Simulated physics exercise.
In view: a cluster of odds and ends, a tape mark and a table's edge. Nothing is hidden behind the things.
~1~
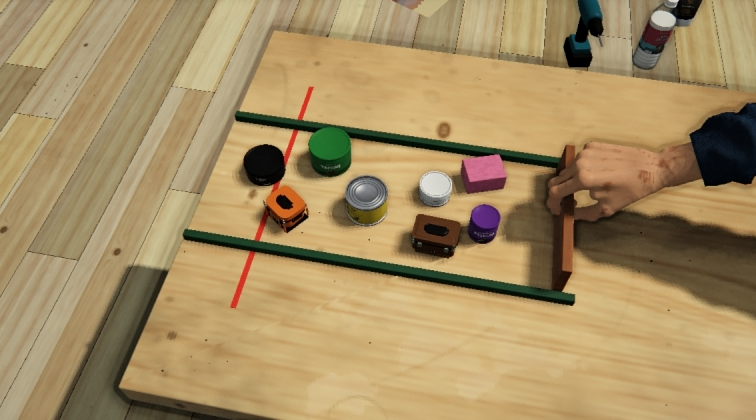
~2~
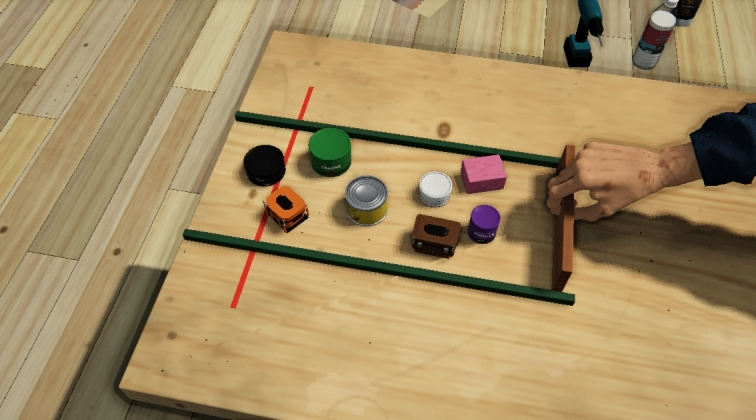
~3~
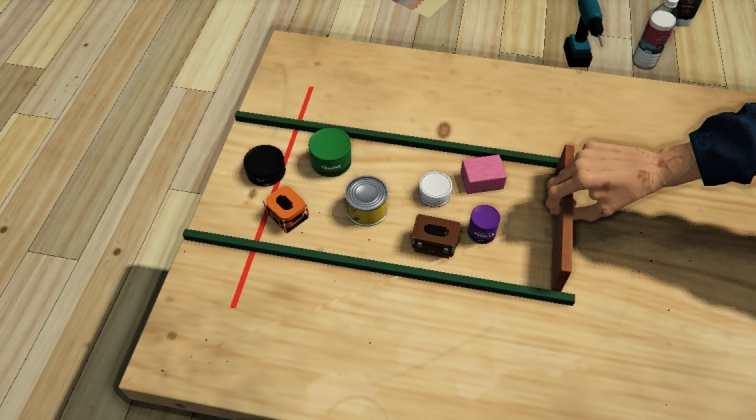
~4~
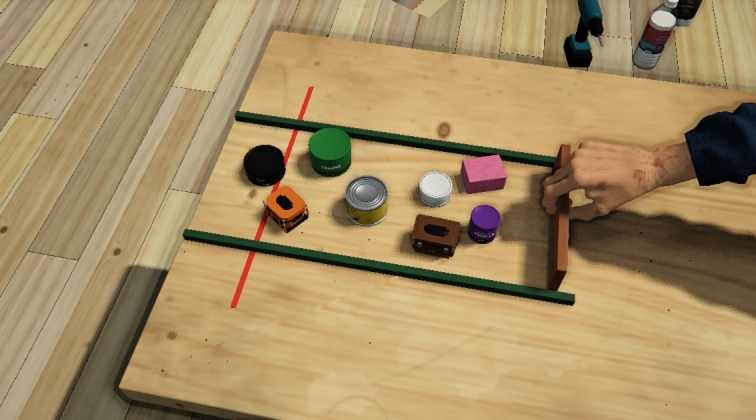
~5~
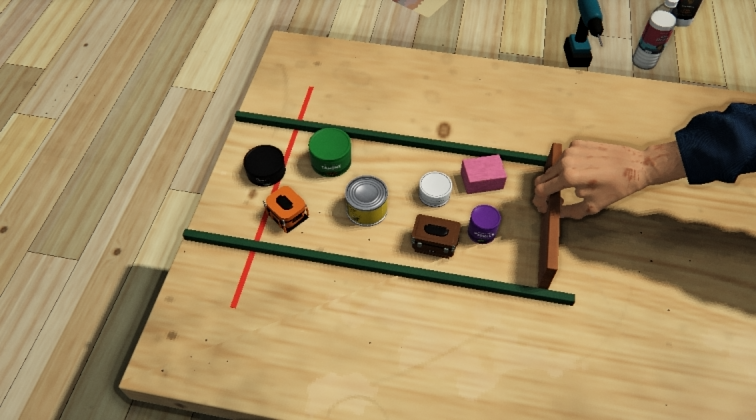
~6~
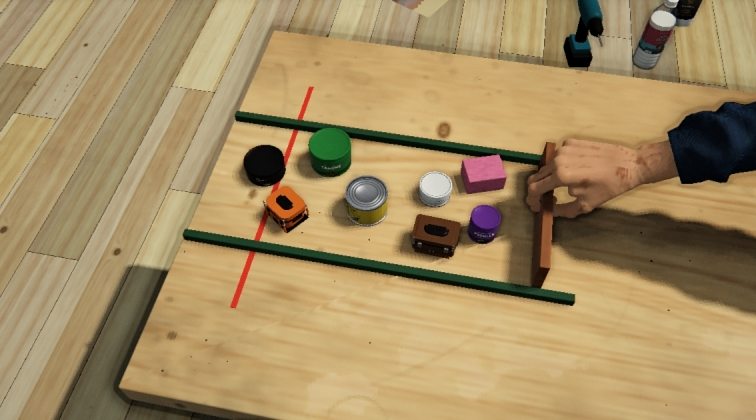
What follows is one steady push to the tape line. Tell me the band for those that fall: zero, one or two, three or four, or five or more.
As it turns out, the number that fall off is one or two.
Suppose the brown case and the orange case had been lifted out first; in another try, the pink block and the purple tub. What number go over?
It would be 1 and 0.
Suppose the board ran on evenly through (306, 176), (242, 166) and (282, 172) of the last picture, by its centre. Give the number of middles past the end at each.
It would be 0, 4 and 1.
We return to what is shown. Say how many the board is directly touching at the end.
4 of them.
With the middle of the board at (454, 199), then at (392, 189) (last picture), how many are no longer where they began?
The counts are 3 and 5.
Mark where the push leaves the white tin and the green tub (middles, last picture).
First (266, 165), then (231, 137).
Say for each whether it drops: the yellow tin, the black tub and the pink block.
The yellow tin survives; the black tub tumbles off; the pink block remains up.
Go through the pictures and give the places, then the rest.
The first picture shows black tub (265, 165); orange case (287, 209); green tub (331, 153); board (564, 216); tape (277, 184).
The second picture shows orange case (287, 209); brown case (435, 237).
The third picture shows green tub (331, 153); white tin (435, 190).
The fourth picture shows black tub (265, 166); pink block (483, 174).
The fifth picture shows orange case (287, 209); board (550, 214).
The sixth picture shows black tub (265, 166); orange case (287, 209); green tub (331, 153); board (544, 213); tape (277, 184).
Soon after, none off yet; black tub at rest near (265, 166); orange case at rest near (287, 209); green tub at rest near (331, 153).
By the end, the number that fall off is one or two; fallen, black tub.
